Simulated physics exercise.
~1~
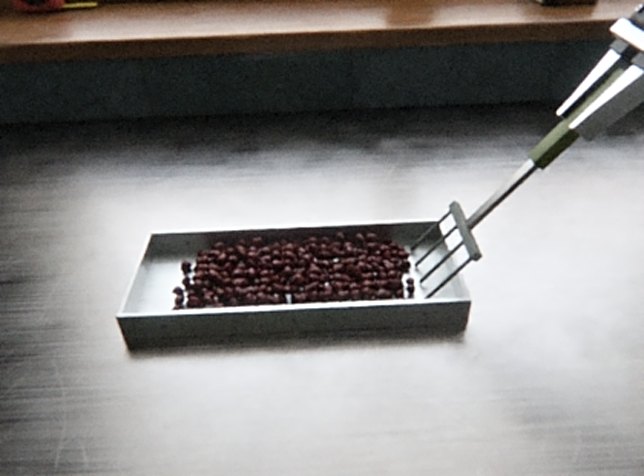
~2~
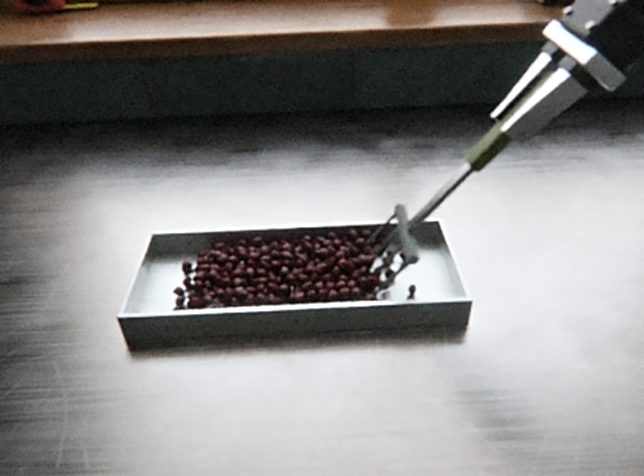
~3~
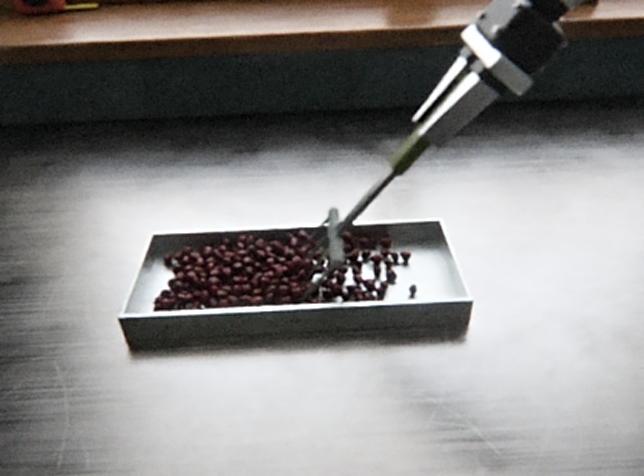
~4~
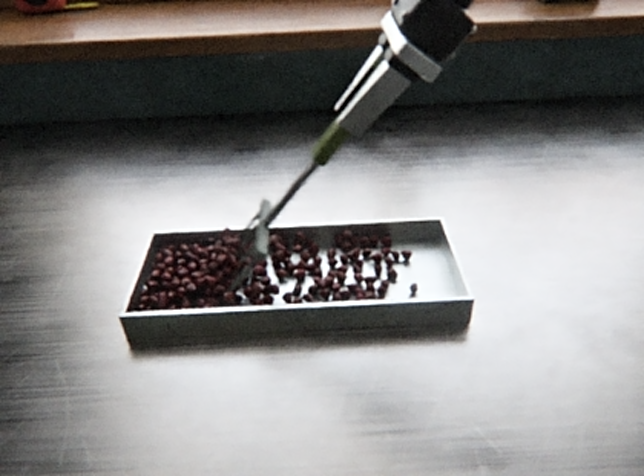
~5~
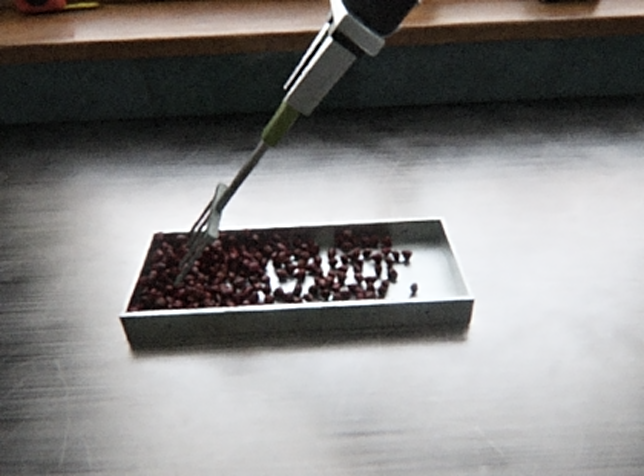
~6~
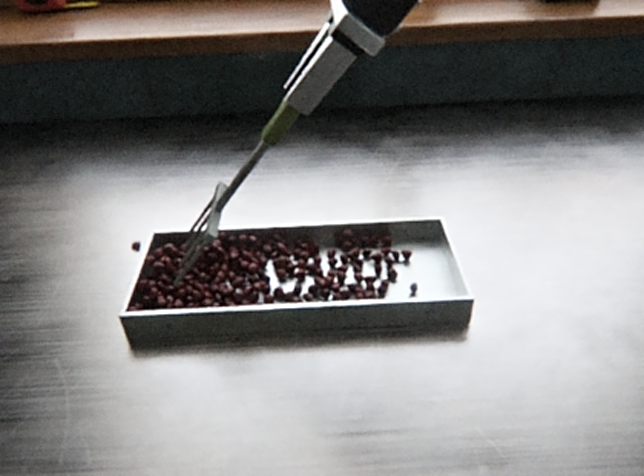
A robot-held fork raking dark red beans leftward through a shallow metal tray, then stopping as one bean lands outside.
